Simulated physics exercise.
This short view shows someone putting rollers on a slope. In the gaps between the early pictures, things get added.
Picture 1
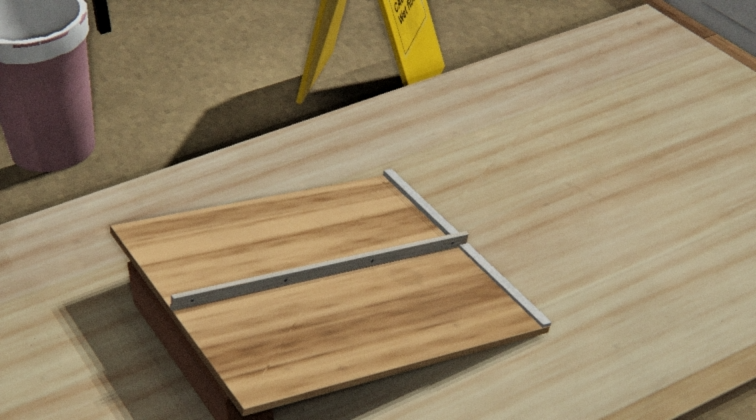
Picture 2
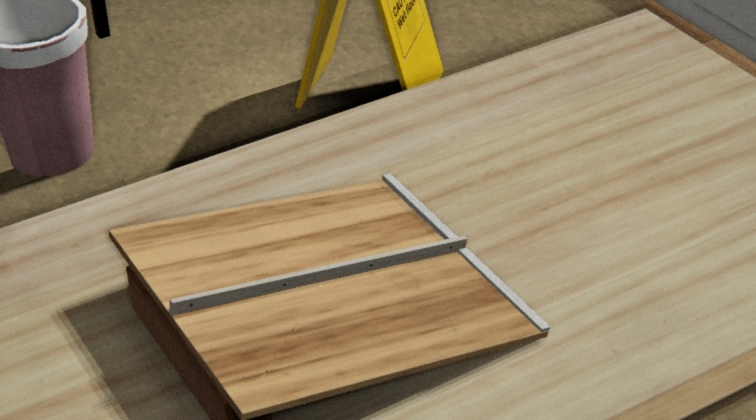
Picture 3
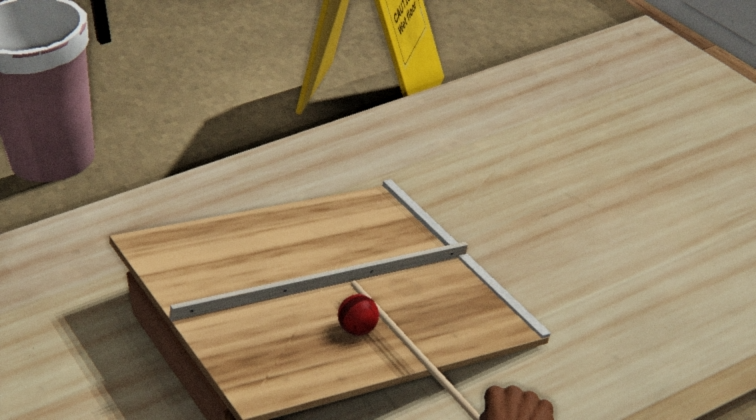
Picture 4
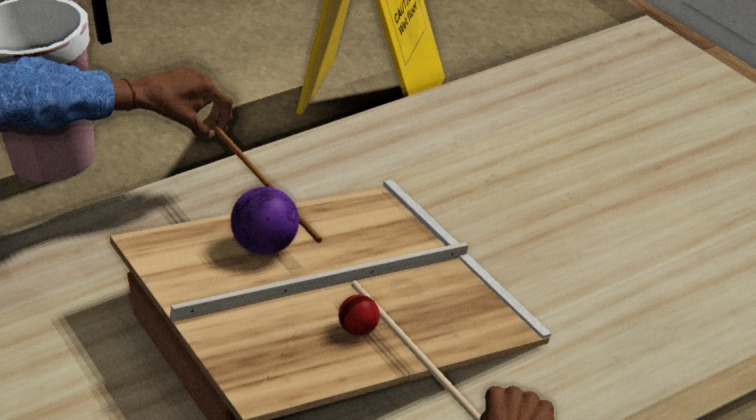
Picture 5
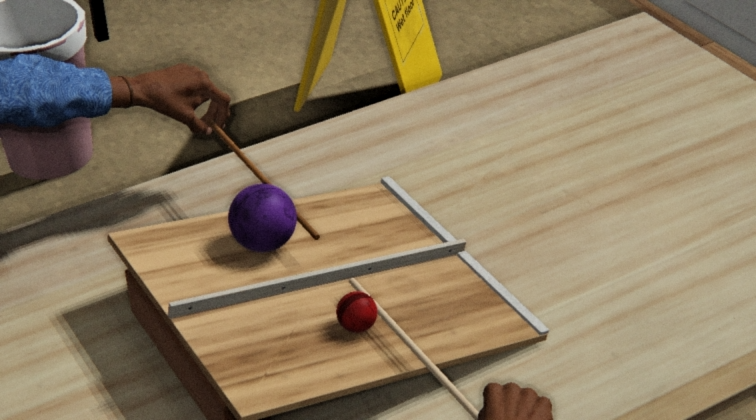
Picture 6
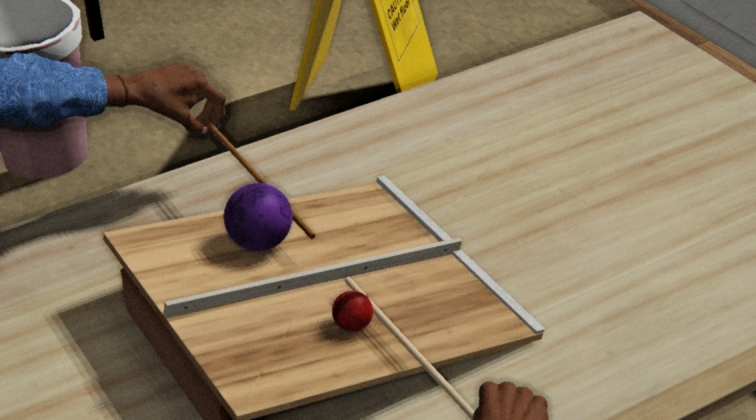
On a pale wooden table, a tilted board divided by a metal strip sits empty. A small red ball appears on the near side behind a stick gripped by a hand, then a larger purple ball on the far side behind another hand's stick. Both balls stay put as the view shifts slightly.
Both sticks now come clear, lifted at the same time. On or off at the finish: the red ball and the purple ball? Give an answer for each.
Red ball: Off; purple ball: Off.
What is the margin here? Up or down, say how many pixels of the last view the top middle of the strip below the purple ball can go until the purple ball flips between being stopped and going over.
Move it up some 8 pixels and it switches.
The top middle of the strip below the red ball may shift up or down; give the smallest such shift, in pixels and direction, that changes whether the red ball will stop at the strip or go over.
About 4 pixels, up.
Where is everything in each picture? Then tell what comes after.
The first picture shows board (328, 273).
The second picture shows board (327, 277).
The third picture shows red ball (358, 315); board (327, 283).
The fourth picture shows held back by the sticks; purple ball (265, 221); board (328, 283).
The fifth picture shows held back by the sticks; red ball (357, 312); board (326, 280).
The sixth picture shows held back by the sticks; red ball (352, 311); purple ball (258, 217); board (321, 279).
Then, 0.62 s past the last view, red ball rolling on the board near (490, 277); purple ball rolling on the board near (396, 192).
Then, 1.12 s past the last view, red ball off the board near (642, 226); purple ball off the board near (574, 138).
Finally, the red ball runs past the strip; the purple ball runs past the strip.
